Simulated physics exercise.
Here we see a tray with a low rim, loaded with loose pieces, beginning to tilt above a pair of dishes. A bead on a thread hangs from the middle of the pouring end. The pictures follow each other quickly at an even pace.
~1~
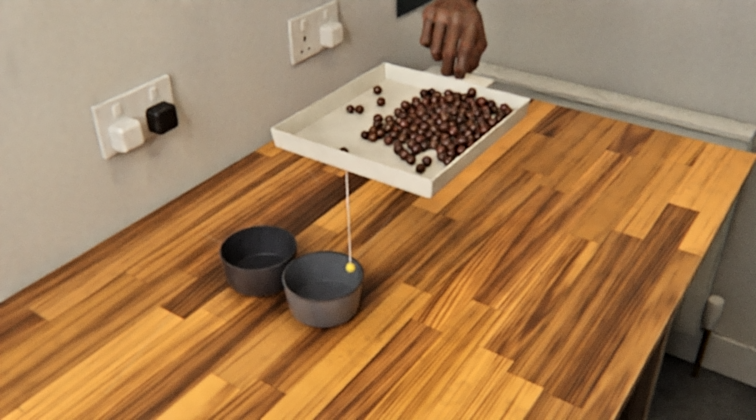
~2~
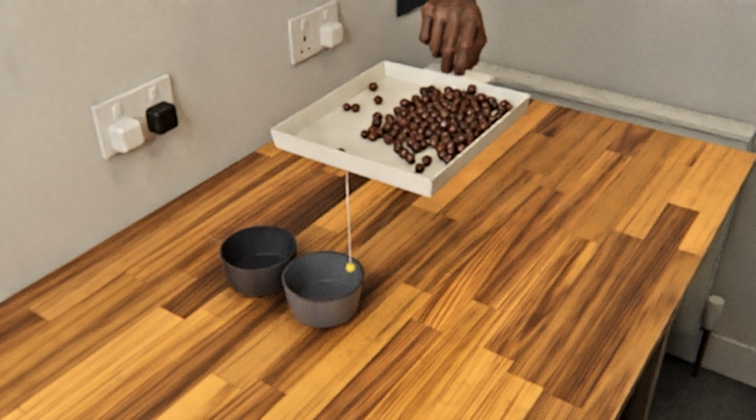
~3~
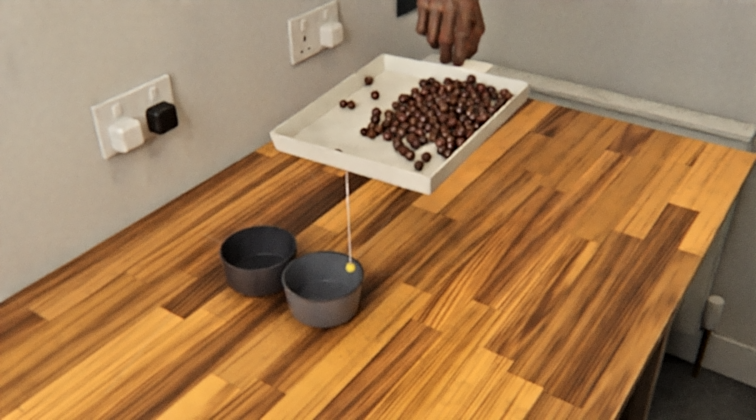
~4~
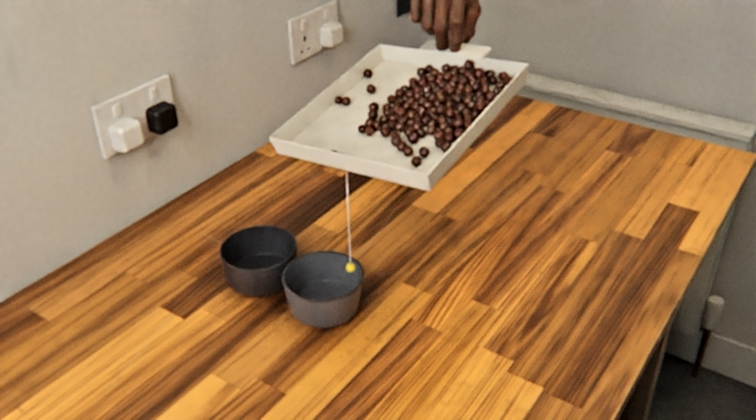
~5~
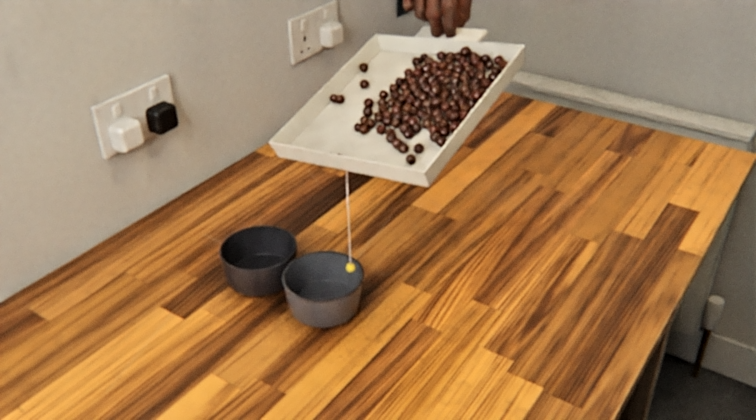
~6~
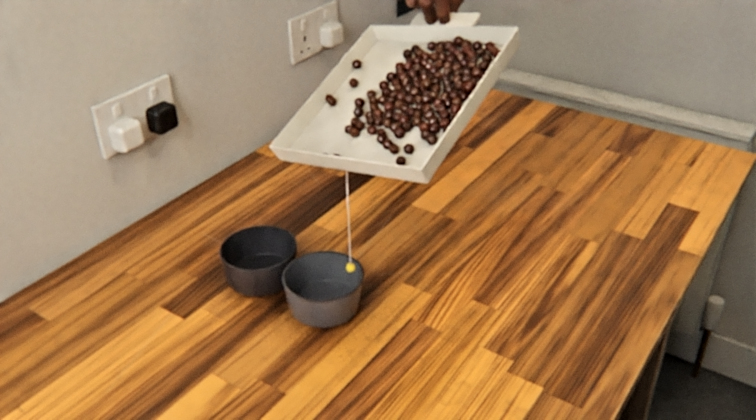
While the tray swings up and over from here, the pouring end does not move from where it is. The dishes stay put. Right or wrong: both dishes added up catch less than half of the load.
Wrong, they catch more than half.
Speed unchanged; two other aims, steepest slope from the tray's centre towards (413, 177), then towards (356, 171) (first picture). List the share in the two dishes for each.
Roughly 0 per cent, and 0 per cent.
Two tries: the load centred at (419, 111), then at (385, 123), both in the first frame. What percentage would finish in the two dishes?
You'd see roughly 70 per cent first and roughly 70 per cent second.
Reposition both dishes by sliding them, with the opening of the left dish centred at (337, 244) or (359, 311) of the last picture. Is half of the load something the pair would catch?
Placing 1: A minority of it. Placing 2: A minority of it.
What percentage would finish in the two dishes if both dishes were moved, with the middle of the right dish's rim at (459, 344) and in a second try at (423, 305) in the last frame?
Trial 1 0%, trial 2 0%.
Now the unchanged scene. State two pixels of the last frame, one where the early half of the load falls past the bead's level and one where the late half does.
The leading part at (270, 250), the rest of it at (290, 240).
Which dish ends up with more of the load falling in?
Note: Fuller is the one placed left.
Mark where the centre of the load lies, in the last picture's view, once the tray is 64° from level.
Mark it at roughly (306, 146) in the final frame.
Just after the last frame, tray tipped steeply; the larger part on the tray; just a few in the left dish; just a few outside both; about a tenth in the air.
A moment on, tray tipped past a quarter turn; roughly a third on the tray; about a tenth in the right dish; roughly a quarter in the left dish; roughly a quarter outside both; roughly a quarter in the air.
Further on, tray tipped past a quarter turn; roughly a quarter in the right dish; roughly half in the left dish; roughly a third outside both.
When it is over, tray tipped past a quarter turn; roughly a quarter in the right dish; roughly half in the left dish; roughly a third outside both.
